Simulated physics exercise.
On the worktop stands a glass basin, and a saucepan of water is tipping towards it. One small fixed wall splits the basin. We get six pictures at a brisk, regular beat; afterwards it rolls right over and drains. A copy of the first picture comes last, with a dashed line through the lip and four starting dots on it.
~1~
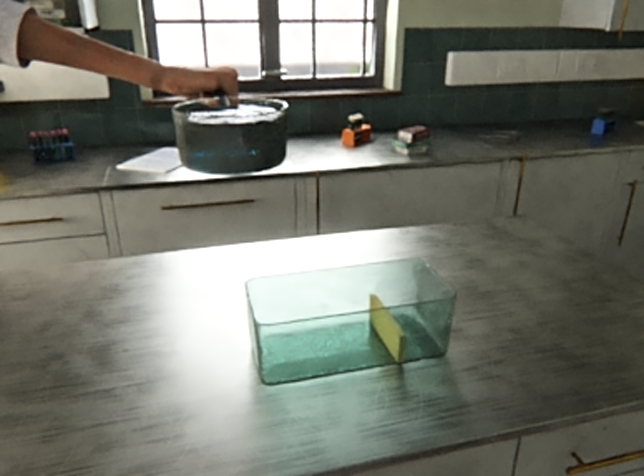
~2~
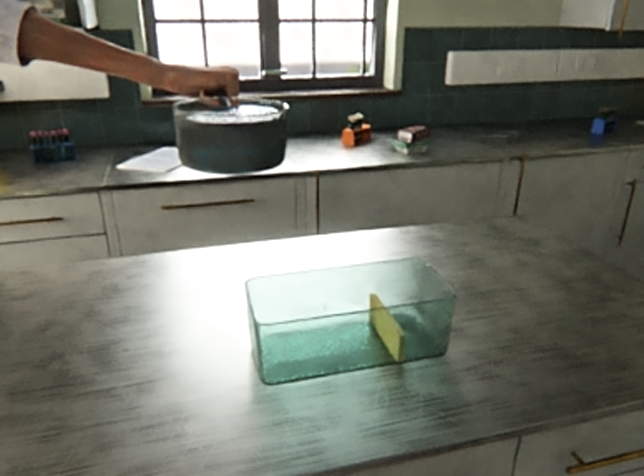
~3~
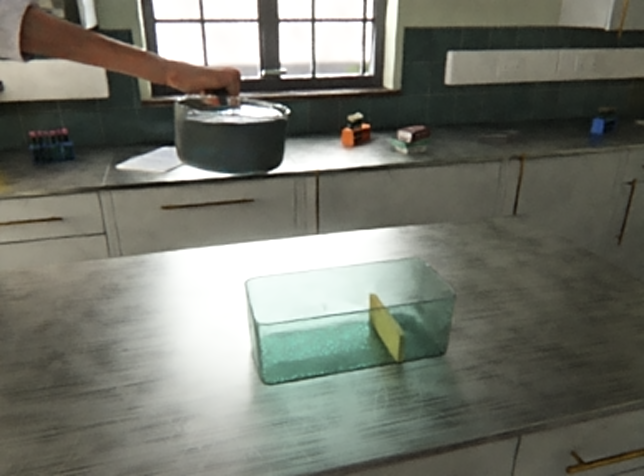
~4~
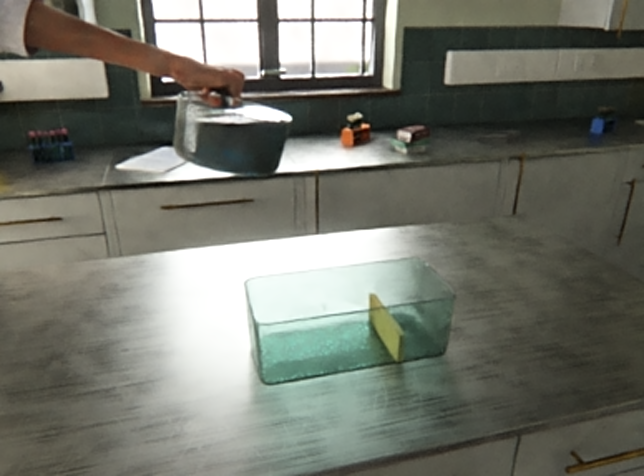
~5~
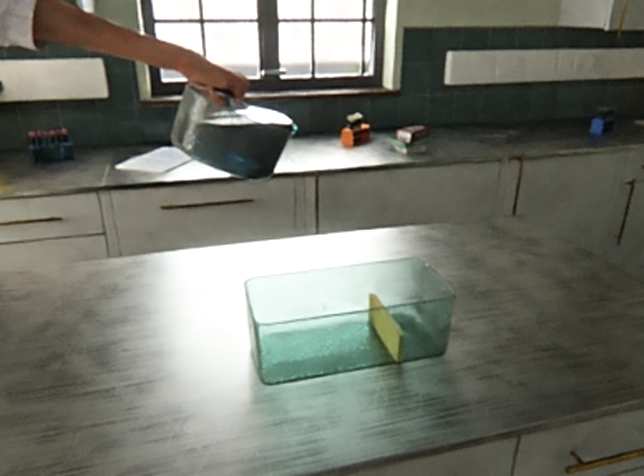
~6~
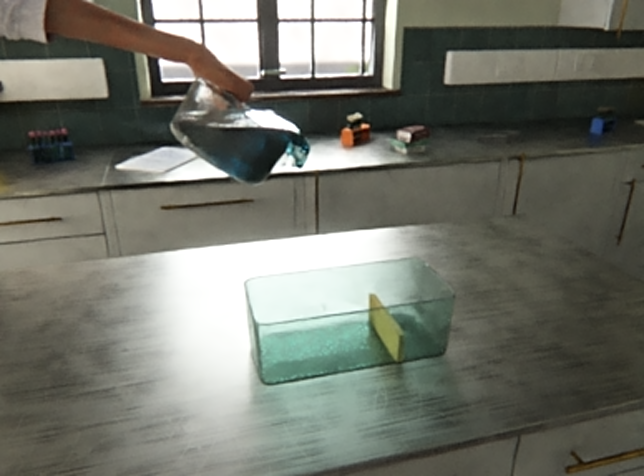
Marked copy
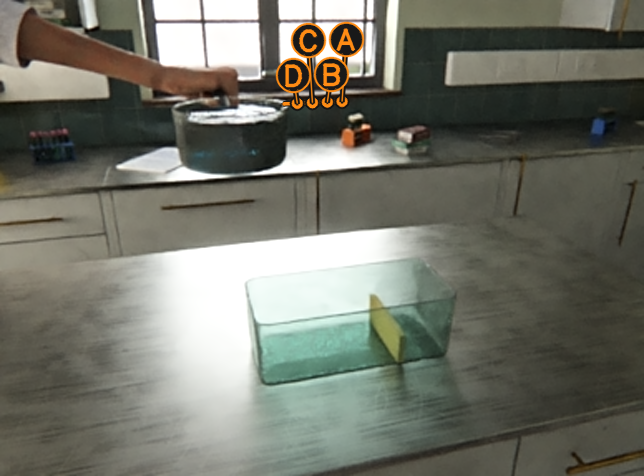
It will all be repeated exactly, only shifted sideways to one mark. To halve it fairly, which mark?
I would pick spot A.
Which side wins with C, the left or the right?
More ends on the left.
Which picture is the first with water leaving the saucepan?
In picture 5.
In orange, A at (342, 101); B at (327, 102); C at (312, 102); D at (297, 103).
With A, about 50 % ends left of the wall and 47 % right of it; 3 % is lost outside.
With B, about 62 % ends left of the wall and 34 % right of it; 4 % is lost outside.
With C, about 83 % ends left of the wall and 12 % right of it; 5 % is lost outside.
With D, about 92 % ends left of the wall and 4 % right of it; 3 % is lost outside.
